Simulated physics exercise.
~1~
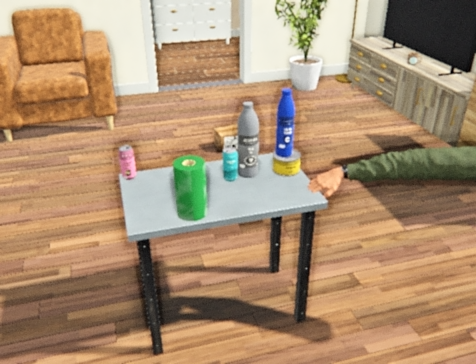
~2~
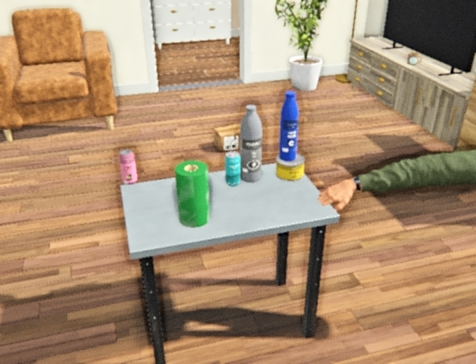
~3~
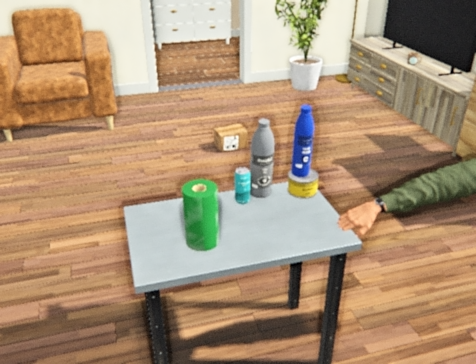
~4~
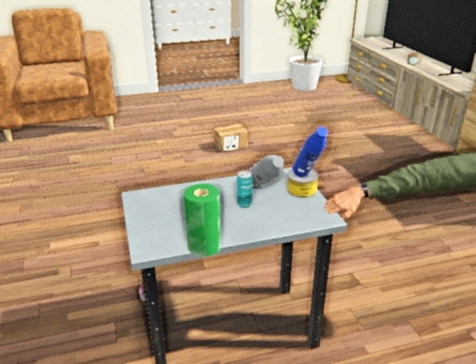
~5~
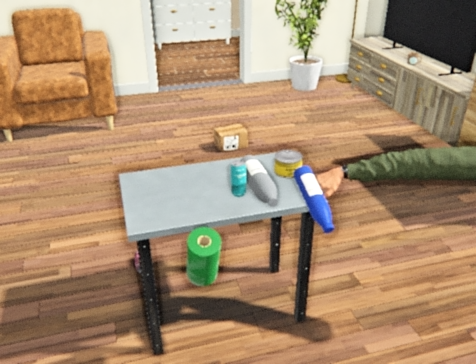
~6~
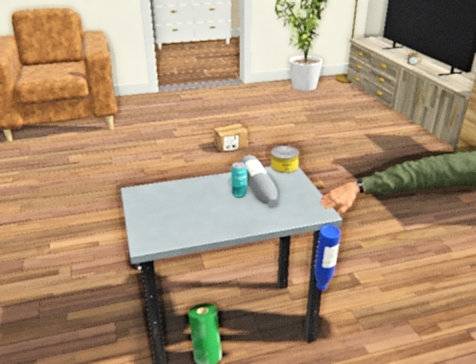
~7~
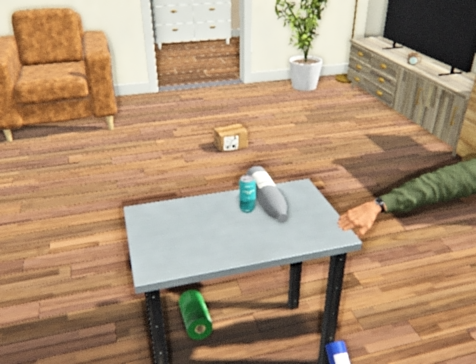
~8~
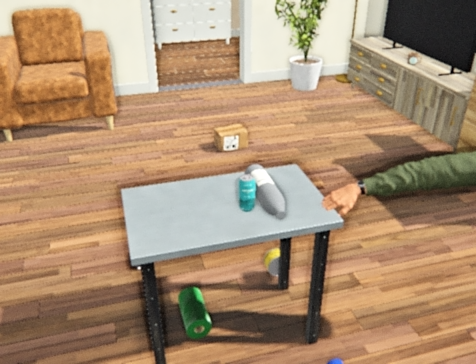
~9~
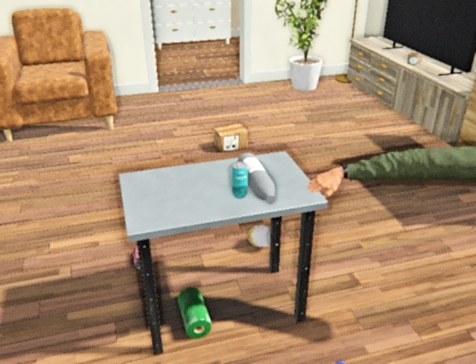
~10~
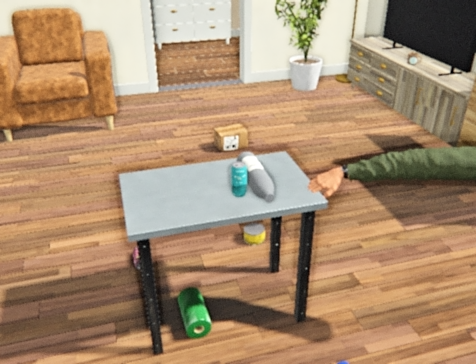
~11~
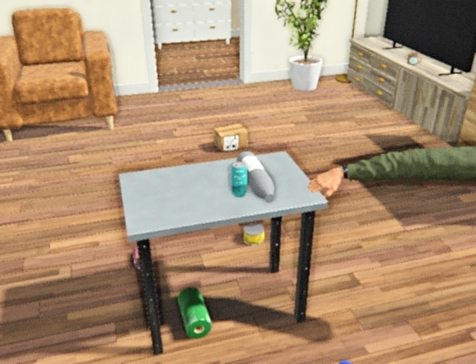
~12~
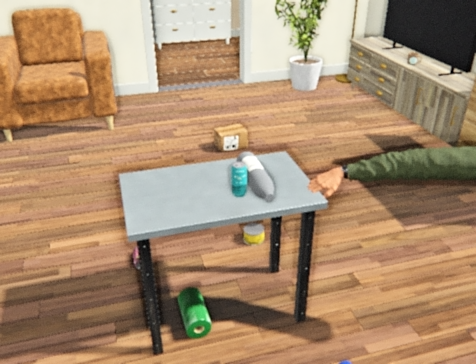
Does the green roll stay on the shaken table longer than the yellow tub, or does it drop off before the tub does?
The green roll drops off before the tub. It falls past the near edge while the yellow tub is still on the tabletop, and the tub ends up on the floor later.
